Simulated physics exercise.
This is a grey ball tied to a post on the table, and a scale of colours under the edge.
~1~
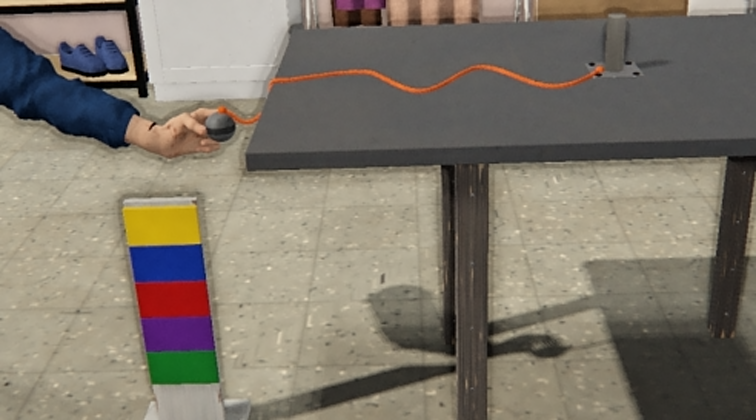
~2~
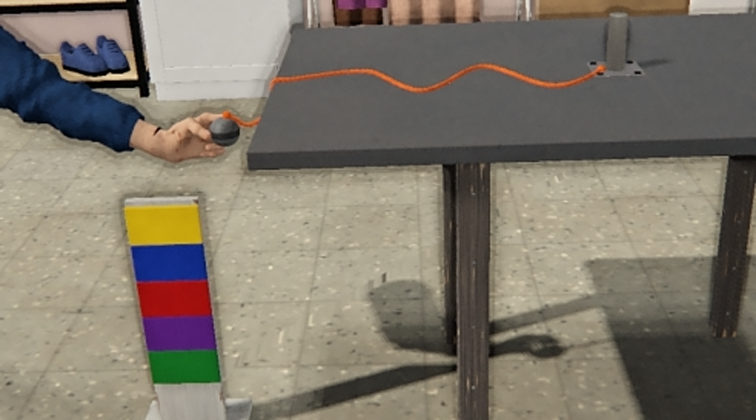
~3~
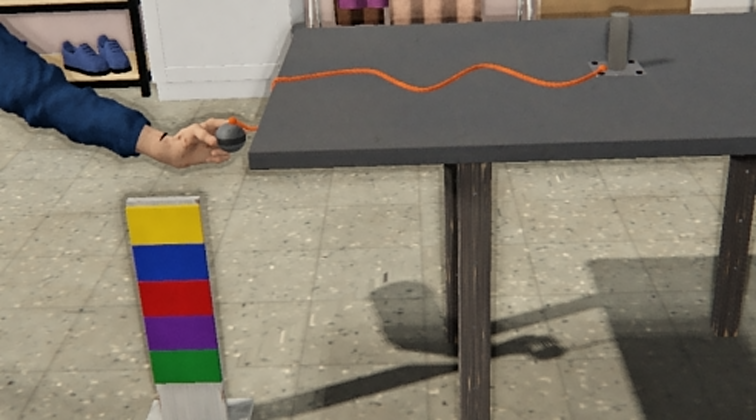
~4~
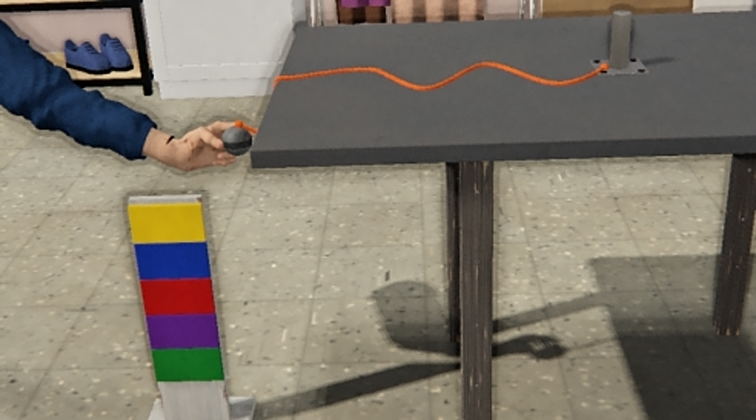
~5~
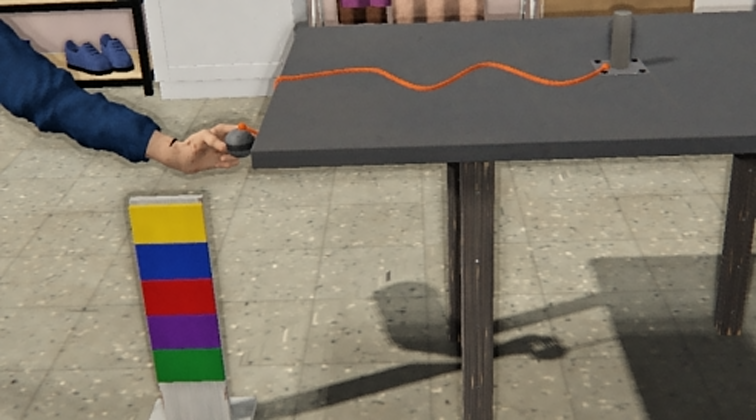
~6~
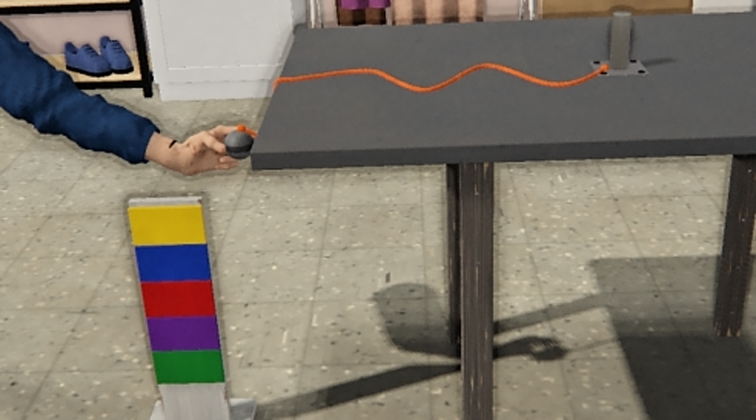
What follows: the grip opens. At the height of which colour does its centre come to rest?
The red one.
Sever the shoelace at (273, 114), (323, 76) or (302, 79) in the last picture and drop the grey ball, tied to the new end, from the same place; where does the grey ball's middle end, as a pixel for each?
Try by try, around (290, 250), (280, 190) and (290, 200).
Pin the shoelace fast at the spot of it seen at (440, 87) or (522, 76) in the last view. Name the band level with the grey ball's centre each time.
In that order: Yellow; blue.
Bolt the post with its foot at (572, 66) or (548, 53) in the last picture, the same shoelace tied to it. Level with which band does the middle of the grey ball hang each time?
In that order: Purple; purple.
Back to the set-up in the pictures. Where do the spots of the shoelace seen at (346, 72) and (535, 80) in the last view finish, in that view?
They go to (280, 145) and to (502, 73).
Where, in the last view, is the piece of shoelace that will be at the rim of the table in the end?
It lies at about (388, 77).
A little later, ball near (262, 280); level with red.
Next, ball near (322, 284); level with red.
Later still, ball near (280, 291); level with red.
When it is over, ball near (292, 291); level with red. The shoelace holds its middle at red.
